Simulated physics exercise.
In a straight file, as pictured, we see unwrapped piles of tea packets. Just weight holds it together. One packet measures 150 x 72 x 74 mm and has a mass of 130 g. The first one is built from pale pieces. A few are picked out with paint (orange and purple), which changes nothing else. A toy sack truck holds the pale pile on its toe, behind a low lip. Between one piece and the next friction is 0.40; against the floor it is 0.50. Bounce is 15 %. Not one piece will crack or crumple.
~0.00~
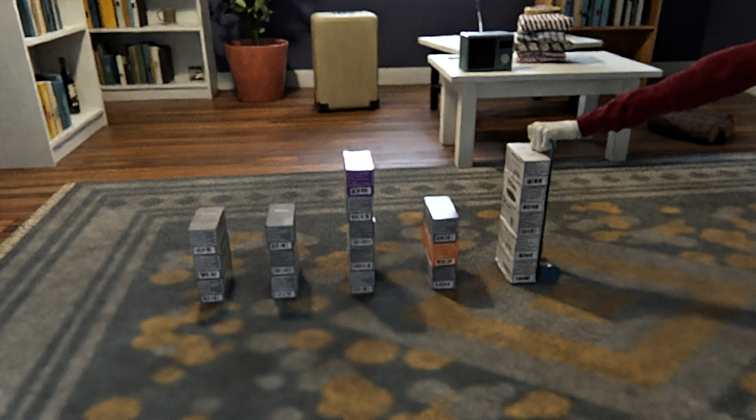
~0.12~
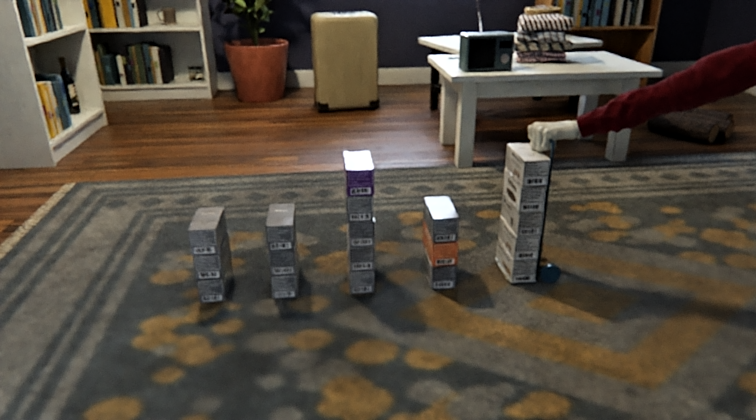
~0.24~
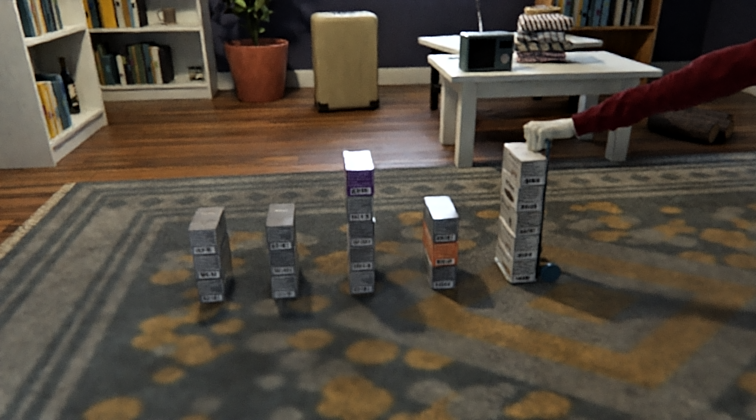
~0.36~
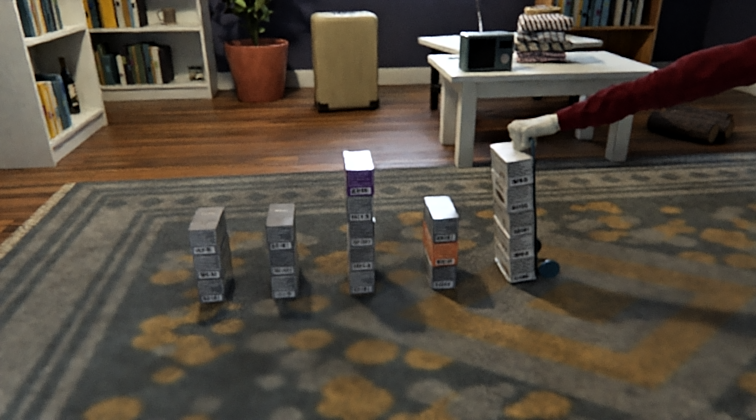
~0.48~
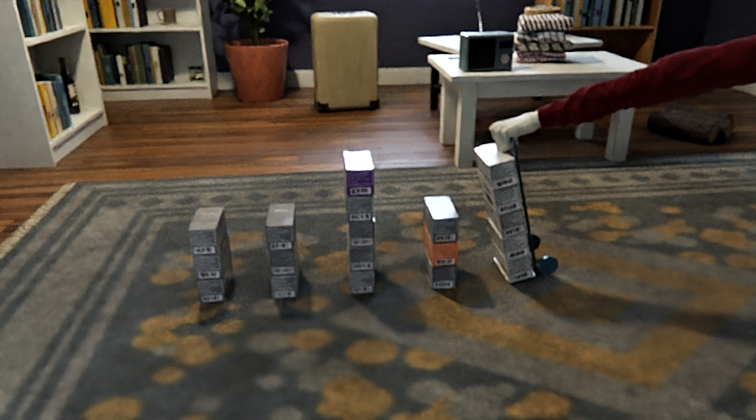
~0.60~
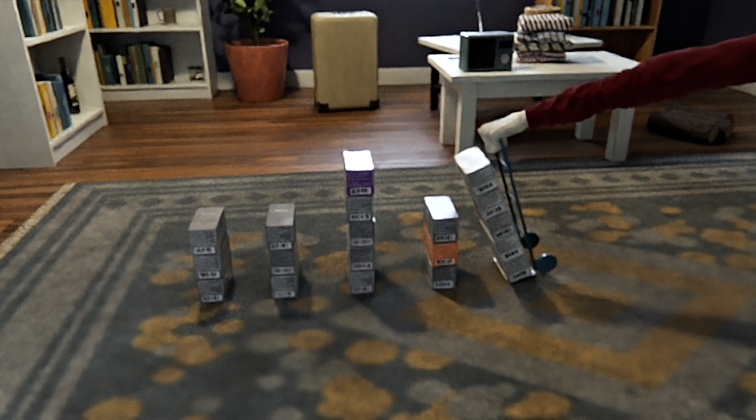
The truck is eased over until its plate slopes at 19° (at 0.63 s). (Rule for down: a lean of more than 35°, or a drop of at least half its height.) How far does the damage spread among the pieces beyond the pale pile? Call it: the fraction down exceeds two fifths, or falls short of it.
It exceeds two fifths.
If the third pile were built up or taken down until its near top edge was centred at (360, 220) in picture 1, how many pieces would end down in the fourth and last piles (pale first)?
You'd get fourth 2 and last 0.
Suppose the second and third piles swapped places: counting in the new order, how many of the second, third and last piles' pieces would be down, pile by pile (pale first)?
Second 5, third 3, last 2.
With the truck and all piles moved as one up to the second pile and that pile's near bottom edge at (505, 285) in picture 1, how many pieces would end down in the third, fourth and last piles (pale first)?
Third 0, fourth 0, last 0.
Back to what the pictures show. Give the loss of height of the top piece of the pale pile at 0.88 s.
Roughly 8 cm.
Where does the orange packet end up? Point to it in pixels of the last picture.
About (391, 264).
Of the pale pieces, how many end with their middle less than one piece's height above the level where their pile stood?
I count 2 of the pale pieces.
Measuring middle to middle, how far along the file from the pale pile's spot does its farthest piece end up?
Some 56 centimetres along the file.
After 0.88 s, 5 of the pale pile down; none of the 14 other packets down, 3 disturbed; orange packet leaning 15°.
After 1.26 s, 5 of the pale pile down; 3 of the 14 other packets down; orange packet leaning 63°, 6 cm lower; purple packet leaning 27°, 23 mm lower.
After 1.80 s, 5 of the pale pile down; 13 of the 14 other packets down; orange packet leaning 63°, 6 cm lower; purple packet leaning 25°, 16 cm lower.
At rest (2.5 s), 5 of the pale pile down; 13 of the 14 other packets down; purple packet upside down; orange packet leaning 62°, 6 cm lower. That is 93 per cent. As the last picture would show them, middles, purple packet near (103, 286), orange packet near (391, 264).
